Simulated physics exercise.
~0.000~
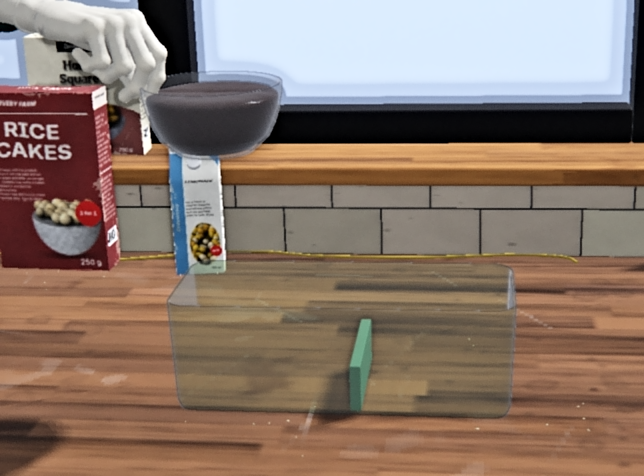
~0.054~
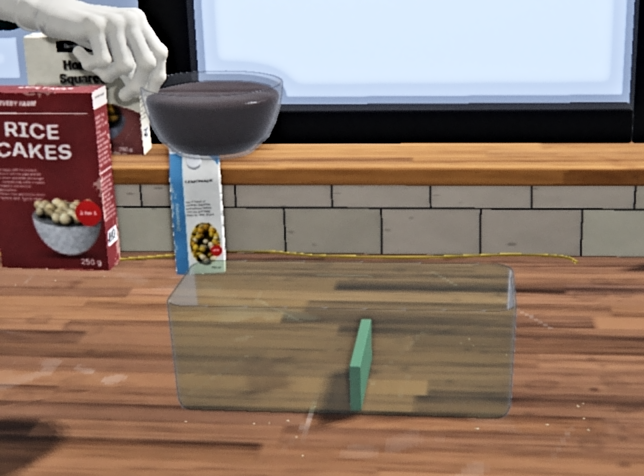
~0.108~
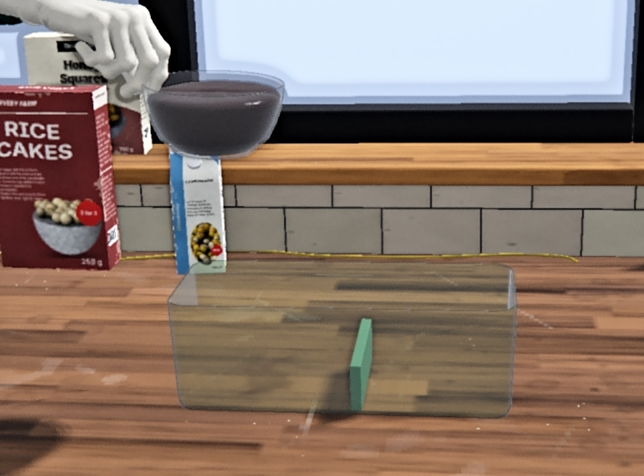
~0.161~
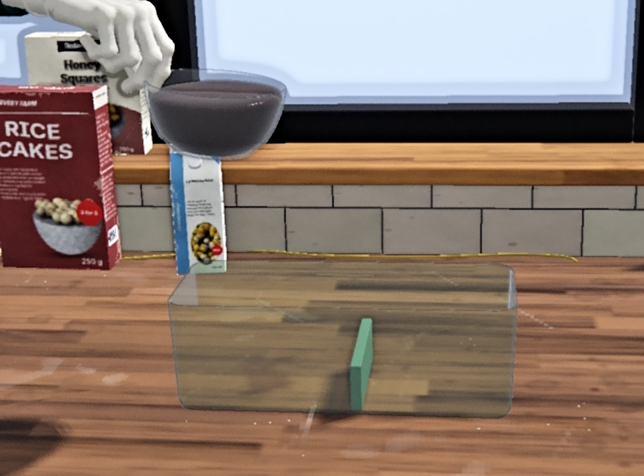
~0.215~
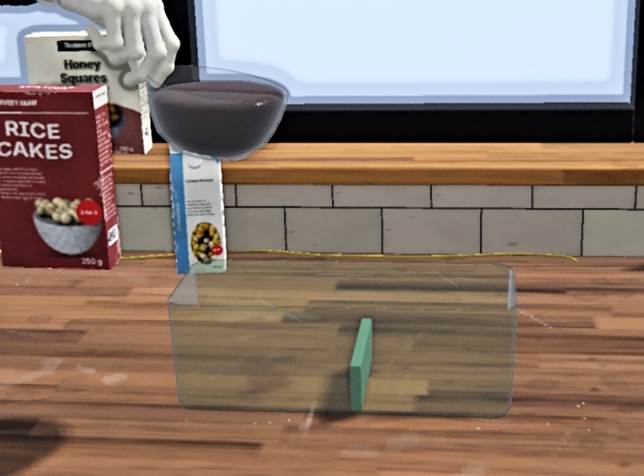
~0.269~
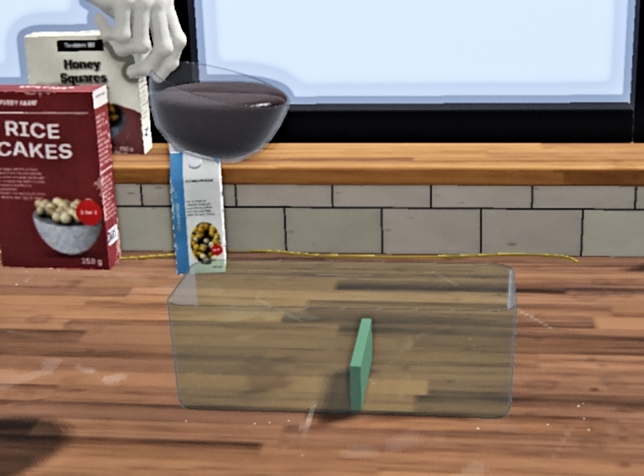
To begin with, a pale hand holds a glass bowl of dark liquid level above the left side of an empty clear basin with a small green divider, cereal boxes behind. The hand then gradually tilts the bowl slightly to the right, and the liquid shifts up toward its right rim.
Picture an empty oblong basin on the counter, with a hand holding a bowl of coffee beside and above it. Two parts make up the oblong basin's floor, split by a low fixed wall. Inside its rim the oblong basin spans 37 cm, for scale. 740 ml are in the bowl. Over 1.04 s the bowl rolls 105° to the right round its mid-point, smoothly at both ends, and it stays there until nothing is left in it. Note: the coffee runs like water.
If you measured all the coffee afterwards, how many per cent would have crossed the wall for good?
Around 55 per cent would have crossed.
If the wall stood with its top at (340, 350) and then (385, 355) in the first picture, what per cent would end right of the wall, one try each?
In order, 75 and 25 per cent.
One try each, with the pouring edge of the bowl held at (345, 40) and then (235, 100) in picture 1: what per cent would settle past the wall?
95 per cent first, 5 per cent second.
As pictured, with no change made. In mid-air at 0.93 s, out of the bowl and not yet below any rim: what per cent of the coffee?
About 10 percent.
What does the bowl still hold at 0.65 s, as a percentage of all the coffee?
About 36 percent.
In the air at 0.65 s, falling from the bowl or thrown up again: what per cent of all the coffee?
Share: Roughly 44 per cent.
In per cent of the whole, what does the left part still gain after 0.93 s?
It comes to near 10 per cent.
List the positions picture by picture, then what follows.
It leans 0°; its right rim is at (280, 85); the coffee meets the walls at (149, 94) and (278, 93); the oblong basin's rim runs from (180, 284) to (513, 289); the wall's top is at (361, 343), in the first picture.
It leans 1°; its right rim is at (281, 85); the coffee meets the walls at (149, 93) and (279, 94), in the second picture.
It leans 3°; its right rim is at (283, 88); the coffee meets the walls at (150, 92) and (280, 94), in the third picture.
It leans 6°; its right rim is at (285, 92); the coffee meets the walls at (153, 92) and (283, 95), in the fourth picture.
It leans 11°; its right rim is at (286, 97); the coffee meets the walls at (154, 91) and (285, 95), in the fifth picture.
It leans 16°; its right rim is at (288, 105); the coffee meets the walls at (157, 92) and (288, 99); 1 per cent is over the edge, in the sixth picture.
After 0.65 s the tilt is 73° and 36 per cent is still to pour, 6 is left of the wall and 14 right of it.
After 0.93 s the tilt is 102° and 2 per cent is still to pour, 34 is left of the wall and 55 right of it.
After 1.22 s the tilt is 105° and 0 per cent is still to pour, 44 is left of the wall and 55 right of it.
After 1.54 s the tilt is 105° and 0 per cent is still to pour, 44 is left of the wall and 55 right of it.
In the end 44 per cent lies left of the wall, 55 right of it and 1 outside.
